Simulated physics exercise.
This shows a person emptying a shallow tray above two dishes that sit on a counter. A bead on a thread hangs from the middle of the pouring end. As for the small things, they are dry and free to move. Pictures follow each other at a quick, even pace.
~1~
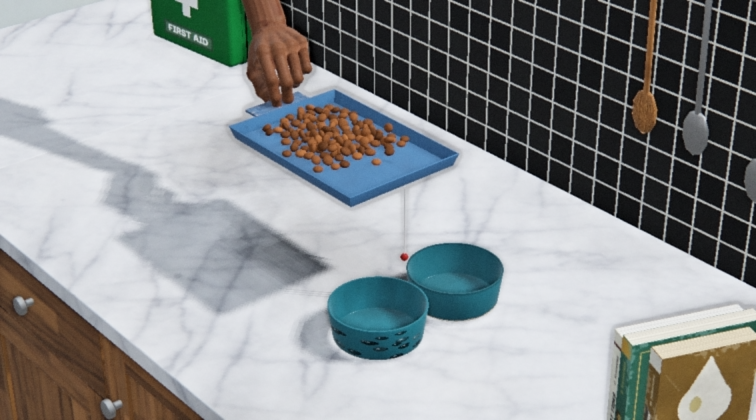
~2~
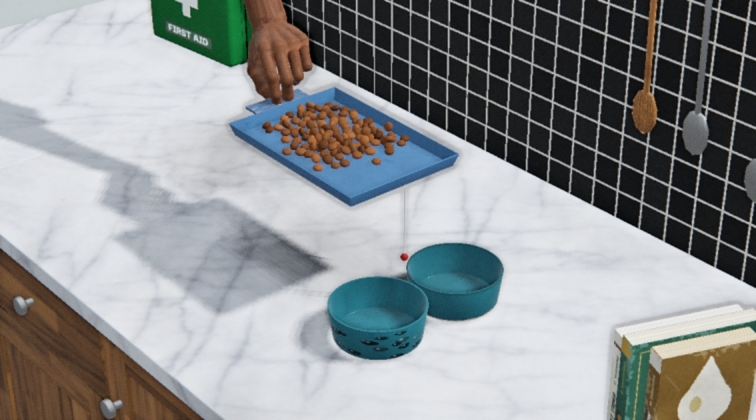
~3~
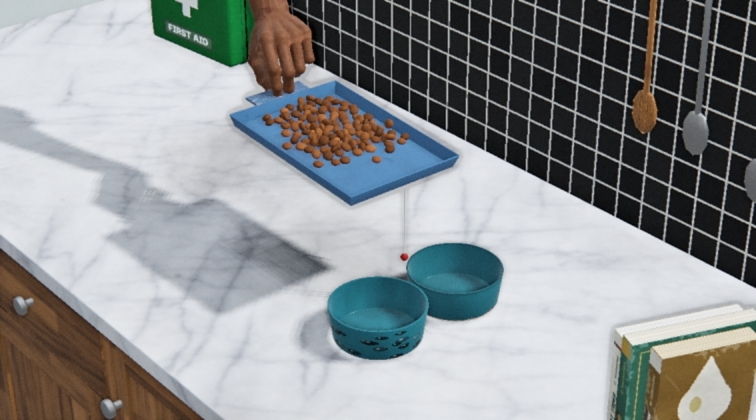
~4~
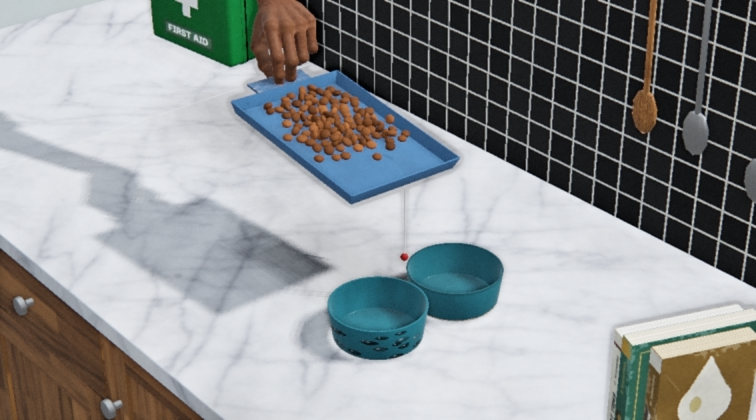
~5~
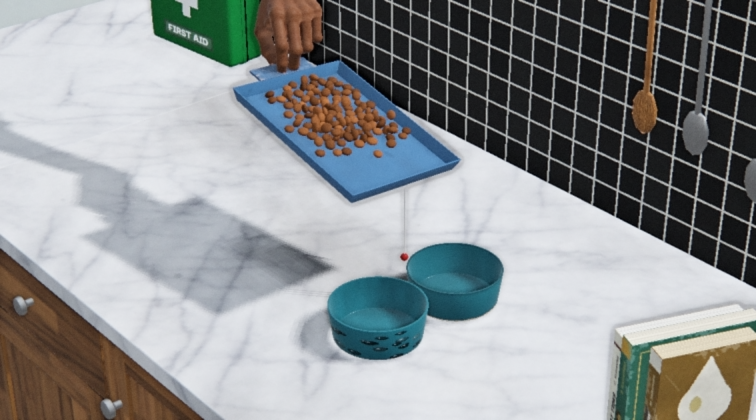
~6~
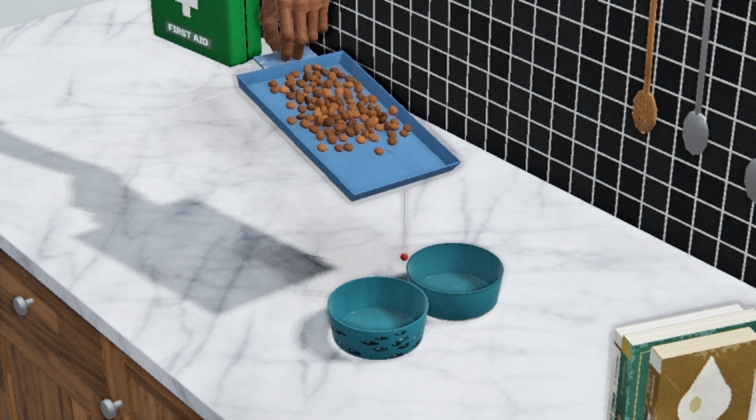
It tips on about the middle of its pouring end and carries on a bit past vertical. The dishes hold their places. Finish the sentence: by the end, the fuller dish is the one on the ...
... right.
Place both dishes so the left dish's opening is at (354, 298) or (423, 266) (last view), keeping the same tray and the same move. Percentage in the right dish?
70 %, 20 %.
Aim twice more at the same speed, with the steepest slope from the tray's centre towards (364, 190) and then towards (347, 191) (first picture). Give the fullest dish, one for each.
The leftmost dish; the leftmost dish.
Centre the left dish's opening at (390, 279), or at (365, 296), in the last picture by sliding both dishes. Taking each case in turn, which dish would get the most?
Case one: The dish at right. Case two: The dish at right.
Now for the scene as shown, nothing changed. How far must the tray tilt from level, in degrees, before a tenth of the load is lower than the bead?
That happens at close to 65 degrees.
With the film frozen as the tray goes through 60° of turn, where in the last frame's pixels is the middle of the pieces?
I'd mark the middle close to (433, 164).
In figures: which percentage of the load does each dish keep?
The left dish ends with 0 per cent of the load and the right dish with 90 per cent.
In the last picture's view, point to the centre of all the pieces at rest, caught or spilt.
Centre at rest, last view: Approx. (459, 291).
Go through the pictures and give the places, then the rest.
Corners of the pouring end at (351, 195) and (453, 153), level; middle of the load at (337, 137), bits of dog kibble; left dish at (411, 338); right dish at (488, 300); bead on its thread at (404, 257), in the first frame.
Corners of the pouring end at (351, 194) and (453, 154), level; middle of the load at (337, 135), in the second frame.
Corners of the pouring end at (352, 194) and (454, 155), tipped barely, lowest at the right corner; middle of the load at (337, 131), in the third frame.
Corners of the pouring end at (353, 192) and (454, 156), tipped a little, lowest at the right corner; middle of the load at (338, 124), in the fourth frame.
Corners of the pouring end at (354, 191) and (455, 158), tipped a little, lowest at the right corner; middle of the load at (339, 117), in the fifth frame.
Corners of the pouring end at (355, 191) and (455, 160), tipped clearly, lowest at the right corner; middle of the load at (341, 111); left dish at (411, 338); right dish at (488, 300), in the sixth frame.
Soon, tray tipped steeply; most on the tray; a stray few in the right dish; about a quarter in the air.
A while on, tray tipped right over; about a quarter on the tray; about two thirds in the right dish; a small part outside both; a small part in the air.
Towards the end, tray tipped past a quarter turn; a stray few in the left dish; most in the right dish; a small part outside both.
Finally, tray tipped past a quarter turn; a stray few in the left dish; most in the right dish; a small part outside both.
